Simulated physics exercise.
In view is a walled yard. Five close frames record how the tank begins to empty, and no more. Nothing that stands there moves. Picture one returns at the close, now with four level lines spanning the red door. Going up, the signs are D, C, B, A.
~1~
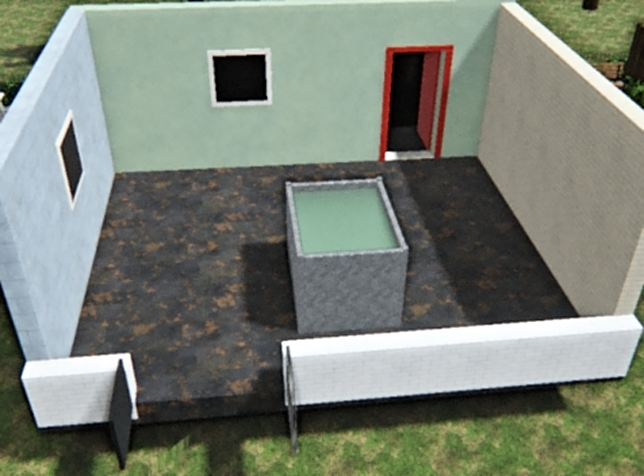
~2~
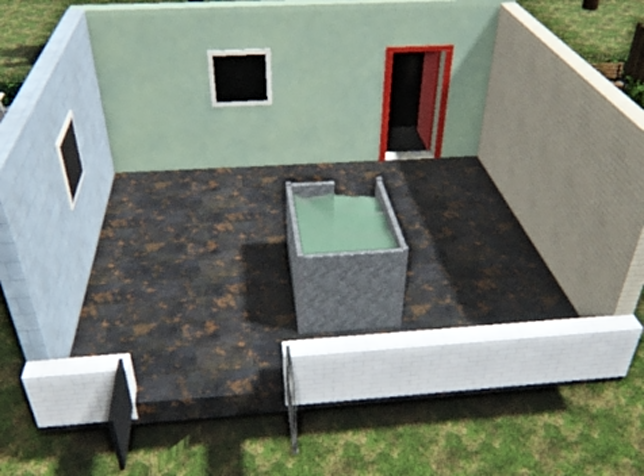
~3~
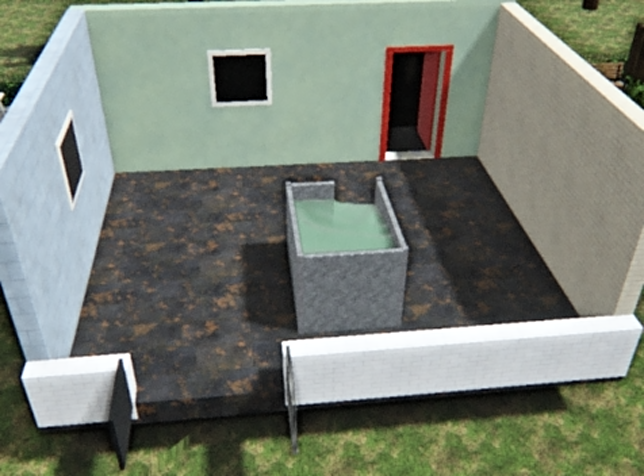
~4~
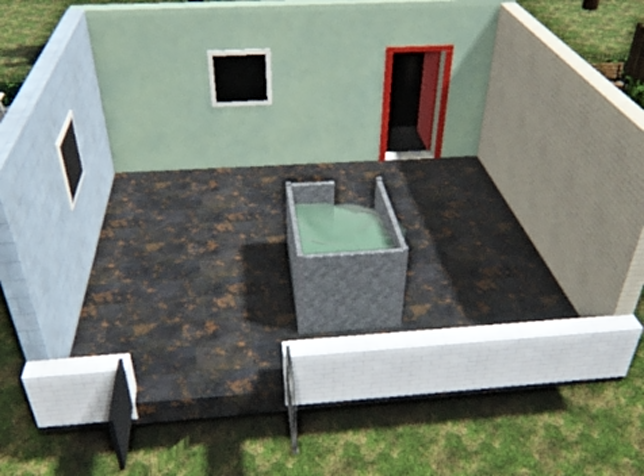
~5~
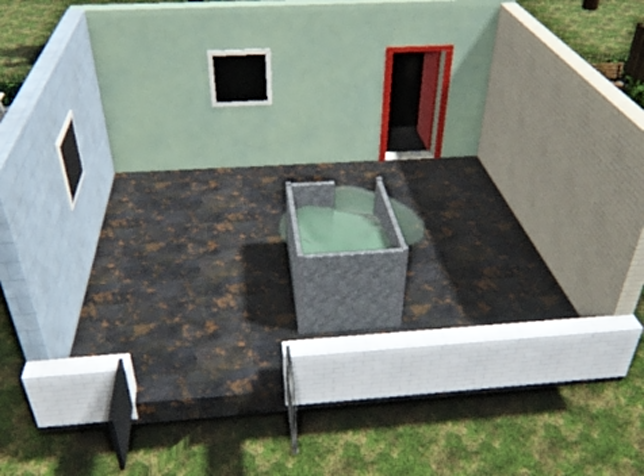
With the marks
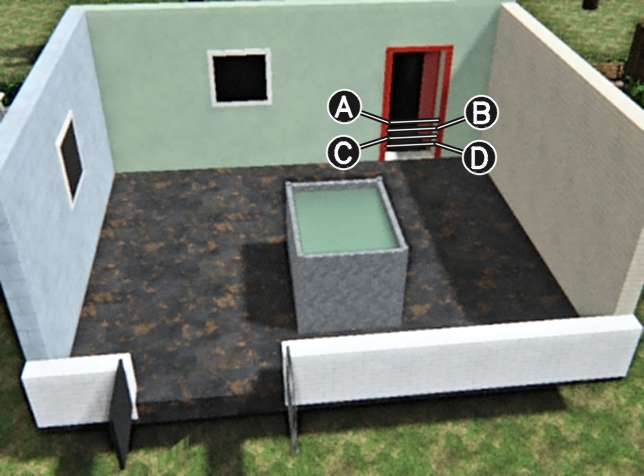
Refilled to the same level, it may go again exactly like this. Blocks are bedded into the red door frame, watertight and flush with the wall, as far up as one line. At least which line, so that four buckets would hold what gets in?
That is mark D.
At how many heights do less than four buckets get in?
All of the four.
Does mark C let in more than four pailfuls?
No.
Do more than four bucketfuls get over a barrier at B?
No.
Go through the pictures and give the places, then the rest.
Water in the tank at rest, its middle at (343, 220); foot of the red doorway at (410, 159); open gate at (206, 345).
Water covers 1 % of the ground, its front hidden from here.
Water covers 2 % of the ground, its front hidden from here.
Water covers 5 % of the ground, its front hidden from here.
Water covers 10 % of the ground and shows as far out as (353, 188).
On the marked copy, A at (413, 121); B at (412, 129); C at (412, 137); D at (411, 144); from the bottom up D, C, B, A.
With A, nothing gets over.
With B, nothing gets over.
With C, nothing gets over.
With D, a splash gets over, under a bucket.
